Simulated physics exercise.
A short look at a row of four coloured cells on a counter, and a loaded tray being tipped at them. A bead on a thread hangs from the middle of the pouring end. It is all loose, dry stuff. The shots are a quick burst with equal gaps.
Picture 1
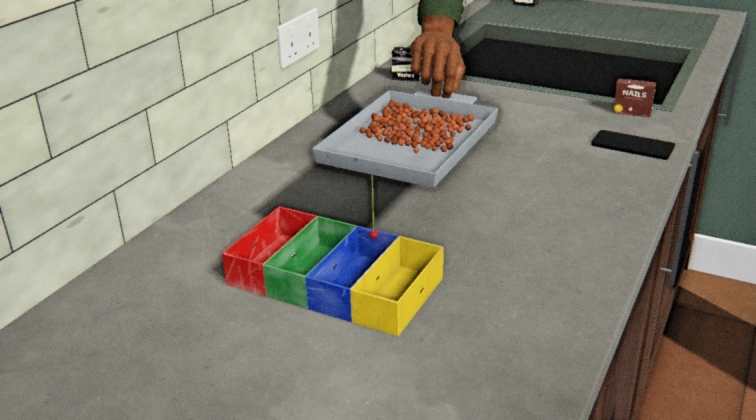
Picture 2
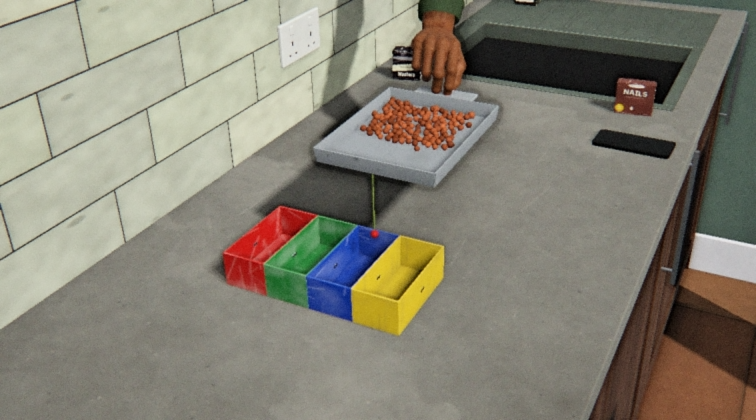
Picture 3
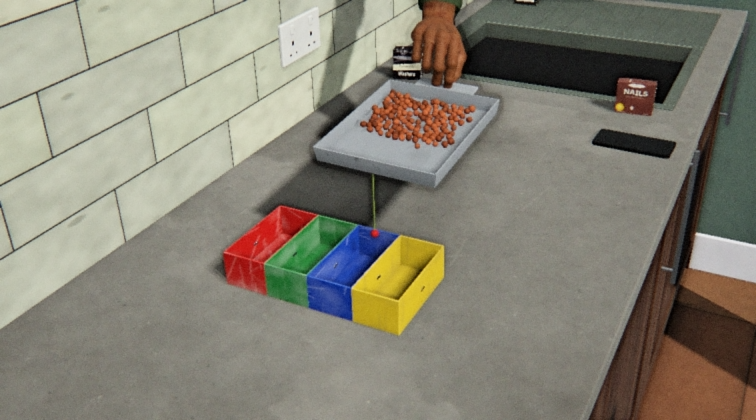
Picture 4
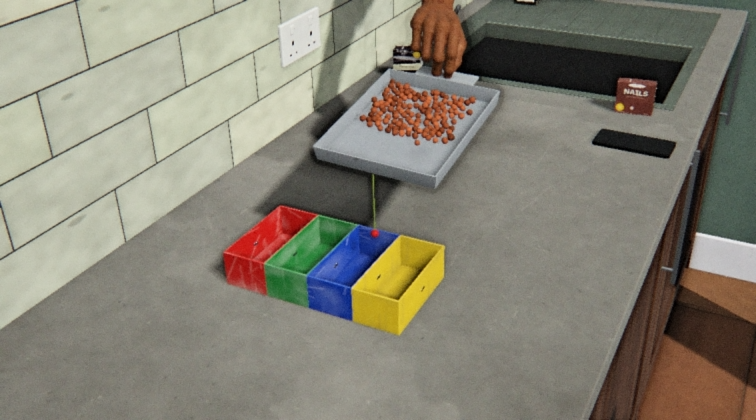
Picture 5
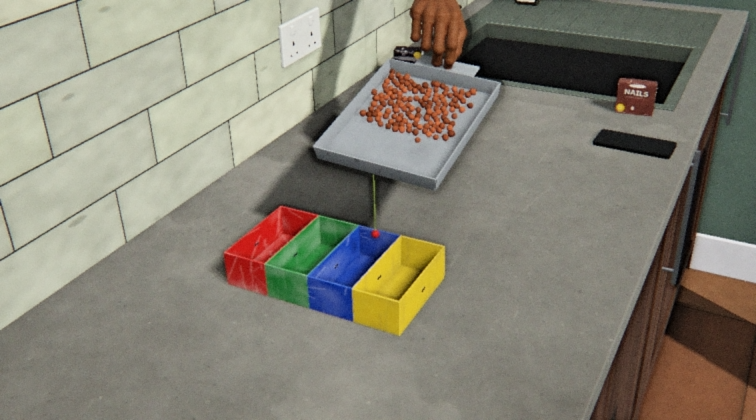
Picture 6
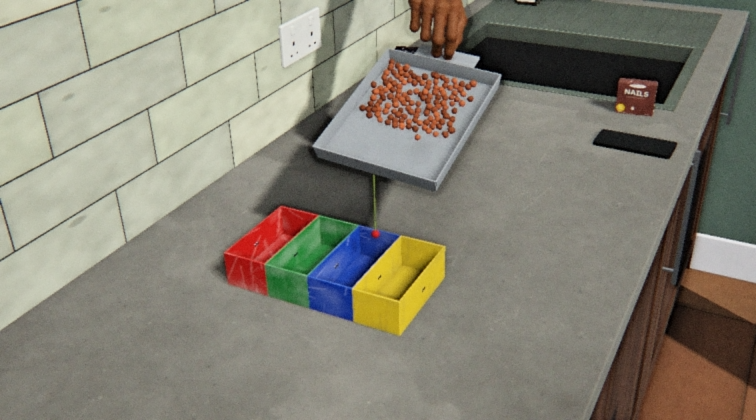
Grey tray of small reddish-brown pellets tilting gradually as a hand raises its far end behind four coloured cells on a counter.
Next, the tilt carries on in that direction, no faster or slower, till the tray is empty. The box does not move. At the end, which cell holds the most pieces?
The yellow cell gets the most.
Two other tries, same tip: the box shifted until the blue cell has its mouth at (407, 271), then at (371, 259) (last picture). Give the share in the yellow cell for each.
The first gives 10 %, the second 60 %.
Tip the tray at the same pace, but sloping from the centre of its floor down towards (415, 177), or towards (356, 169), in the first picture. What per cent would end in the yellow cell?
Near 60 % and 0 %.
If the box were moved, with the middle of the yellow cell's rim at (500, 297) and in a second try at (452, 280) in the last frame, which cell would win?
First the green cell, then the cell in blue.
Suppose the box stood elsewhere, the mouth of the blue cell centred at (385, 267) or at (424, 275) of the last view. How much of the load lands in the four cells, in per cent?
The first gives 100 %, the second 100 %.
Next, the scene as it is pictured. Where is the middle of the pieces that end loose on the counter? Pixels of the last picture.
At about (442, 319).
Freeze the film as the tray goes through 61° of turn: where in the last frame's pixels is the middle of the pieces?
Close to (402, 162).
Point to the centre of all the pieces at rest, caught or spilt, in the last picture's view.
Roughly at (394, 301).
Just after the last frame, tray tipped steeply; almost all on the tray; just a few in the yellow cell; about a tenth falling or outside the box.
A moment on, tray tipped right over; the larger part on the tray; about a tenth in the yellow cell; just a few in the blue cell; just a few falling or outside the box.
Further on, tray tipped past a quarter turn; roughly two thirds in the yellow cell; roughly a quarter in the blue cell; just a few in the green cell; roughly a quarter falling or outside the box.
When it is over, tray tipped past a quarter turn; roughly two thirds in the yellow cell; roughly a quarter in the blue cell; just a few in the green cell; not one in the red cell; roughly a quarter outside the box.
